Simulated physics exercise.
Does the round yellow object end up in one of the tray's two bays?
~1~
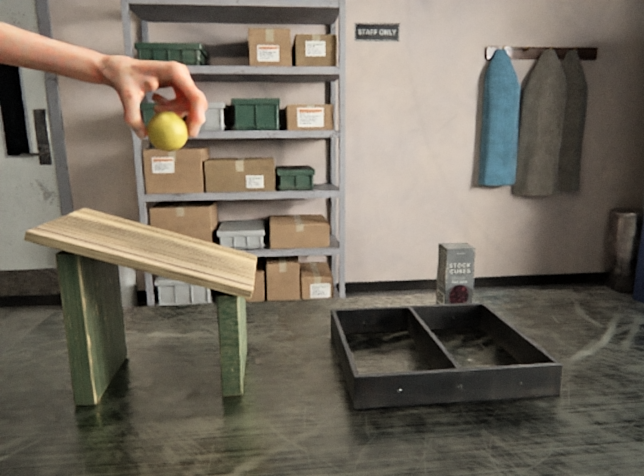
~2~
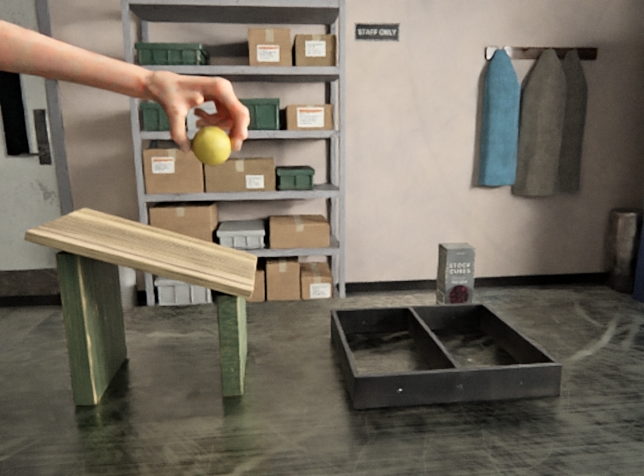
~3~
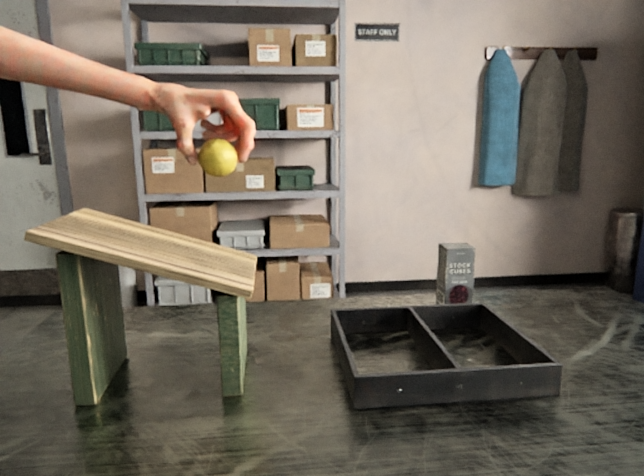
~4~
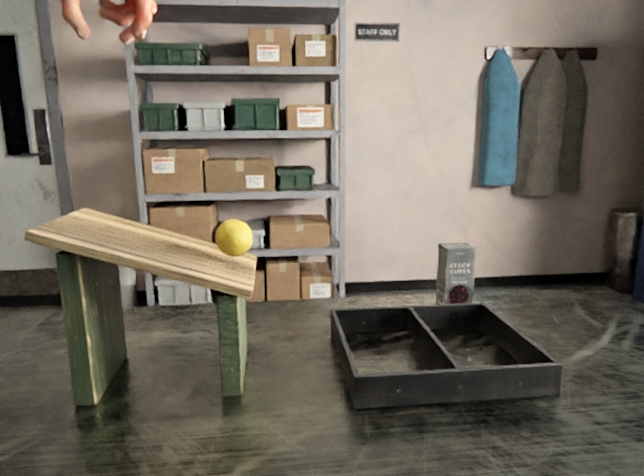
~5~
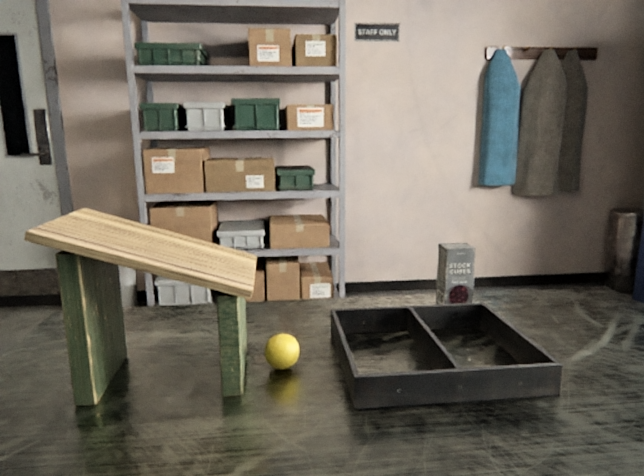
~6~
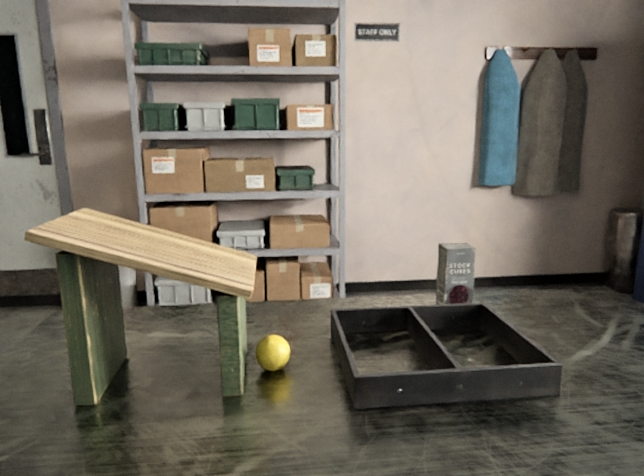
No, neither bay catches it. It ends up on the floor between the sloping board and the tray.
